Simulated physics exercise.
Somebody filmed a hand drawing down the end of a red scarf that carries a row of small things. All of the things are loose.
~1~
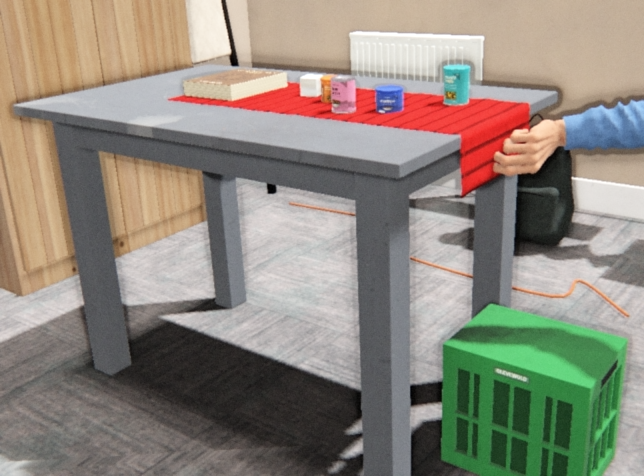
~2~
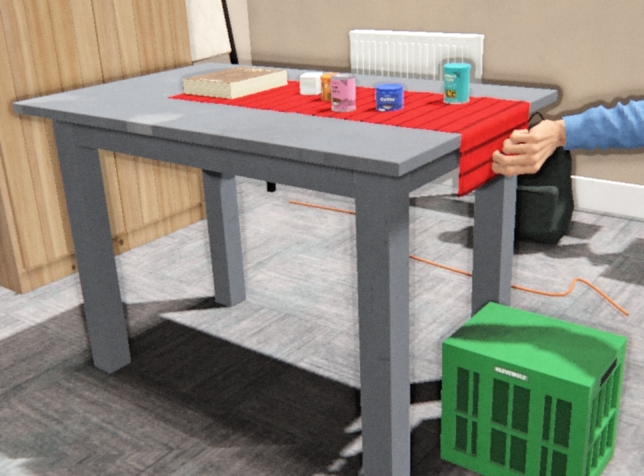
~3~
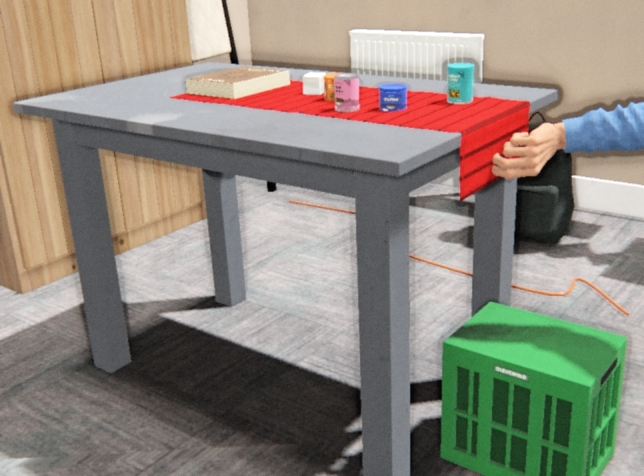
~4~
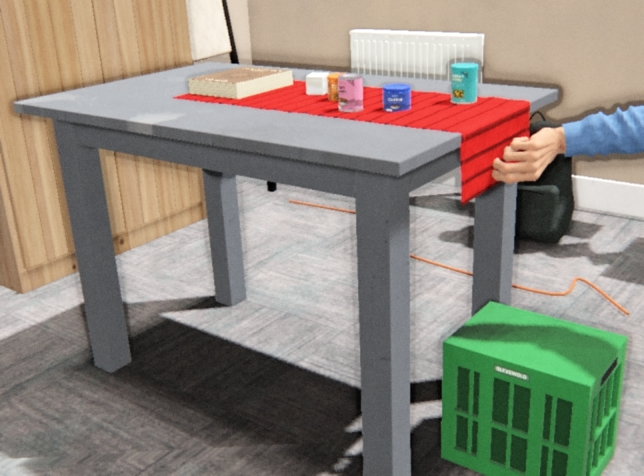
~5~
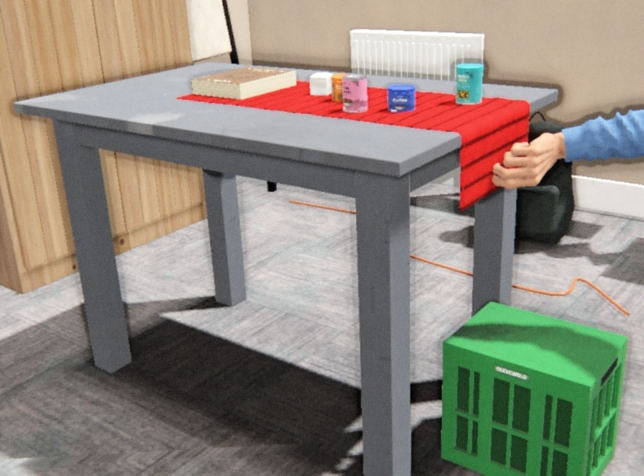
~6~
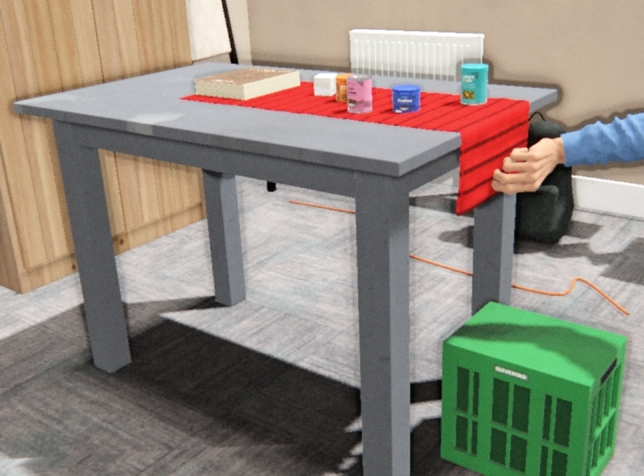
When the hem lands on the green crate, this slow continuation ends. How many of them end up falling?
In all, three slip off.
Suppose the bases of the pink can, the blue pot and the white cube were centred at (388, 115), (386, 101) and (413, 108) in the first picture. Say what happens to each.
Start with the pink can, which is lost; next the blue pot, which is lost; last the white cube, which is lost.
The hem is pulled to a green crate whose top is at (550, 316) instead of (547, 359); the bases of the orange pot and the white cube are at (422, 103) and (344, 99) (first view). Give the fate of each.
The orange pot is lost; the white cube stays put.
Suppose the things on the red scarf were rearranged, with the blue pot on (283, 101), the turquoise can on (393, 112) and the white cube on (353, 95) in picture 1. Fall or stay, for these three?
Blue pot - stays aboard. Turquoise can - leaves the top. White cube - stays aboard.
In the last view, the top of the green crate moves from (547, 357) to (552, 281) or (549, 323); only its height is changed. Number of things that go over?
1 and 2.
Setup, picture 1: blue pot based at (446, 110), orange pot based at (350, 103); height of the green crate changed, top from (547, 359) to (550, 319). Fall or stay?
Note: Blue pot lost; orange pot kept on top.
Soon after, hem near (494, 282); turquoise can and blue pot gone.
After that, hem on the crate; turquoise can, blue pot and pink can gone.
In the end, hem on the crate; turquoise can, blue pot and pink can gone. The count of fallen things is three.
